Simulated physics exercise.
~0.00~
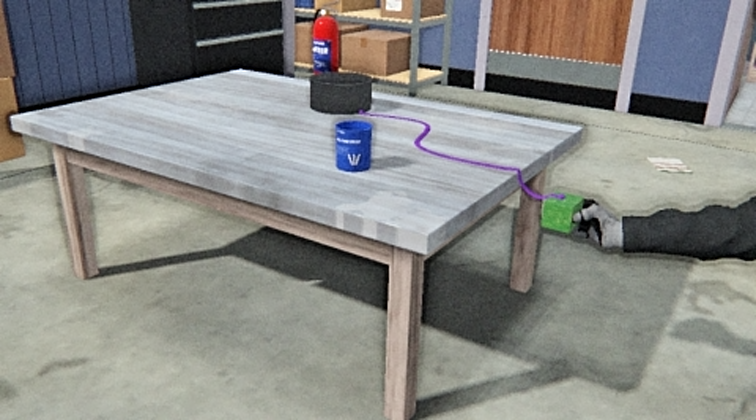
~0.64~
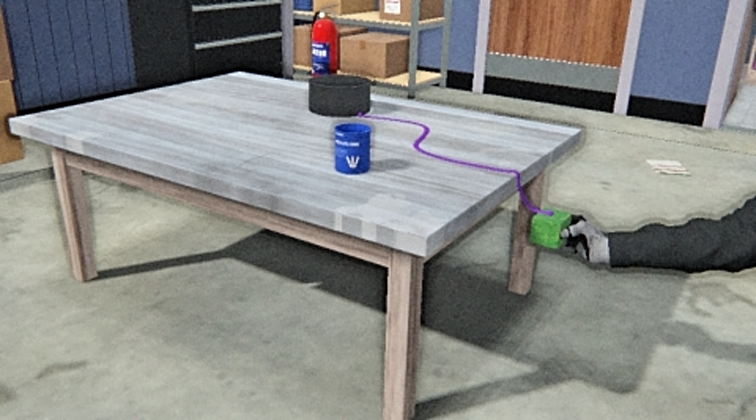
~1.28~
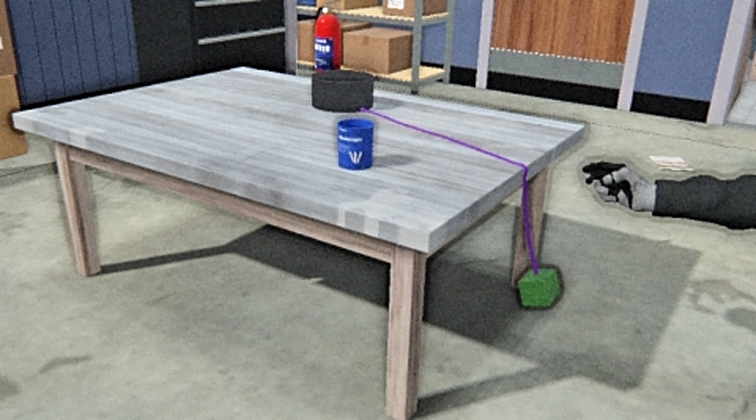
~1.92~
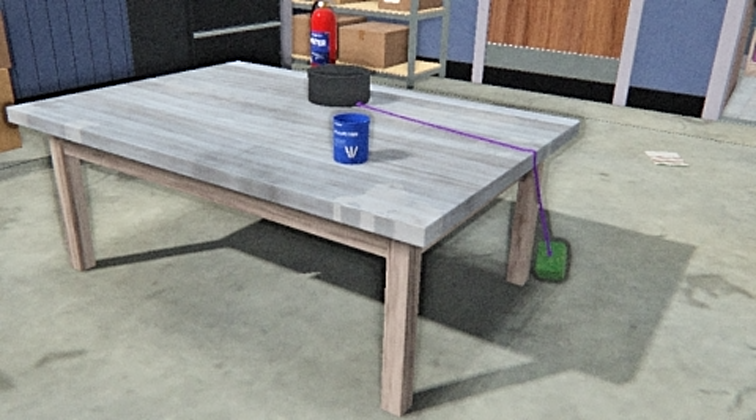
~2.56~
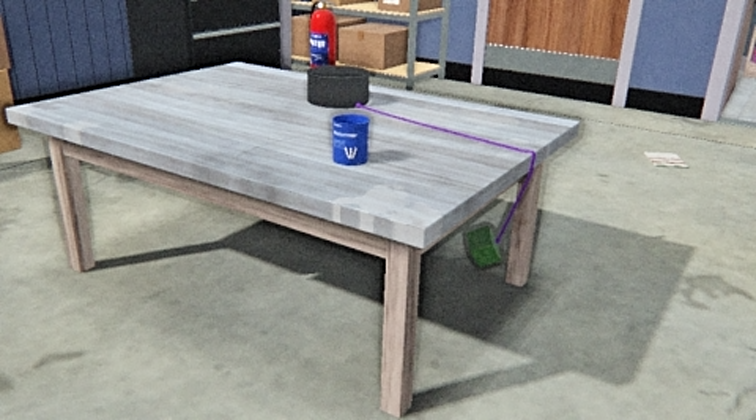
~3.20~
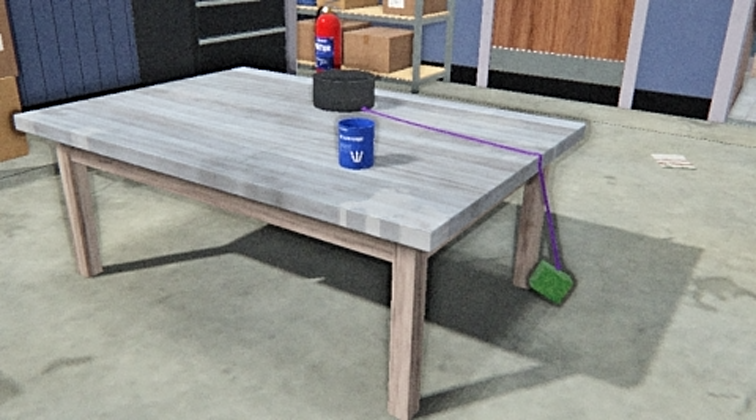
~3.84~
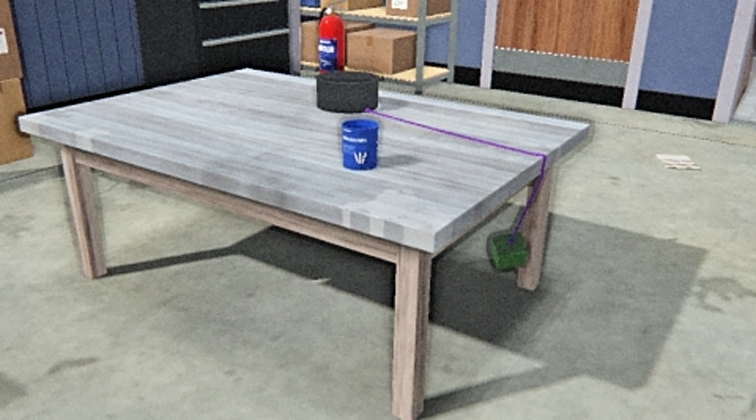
Beside a workbench, a gloved hand releases a green block, which swings from a purple ribbon.
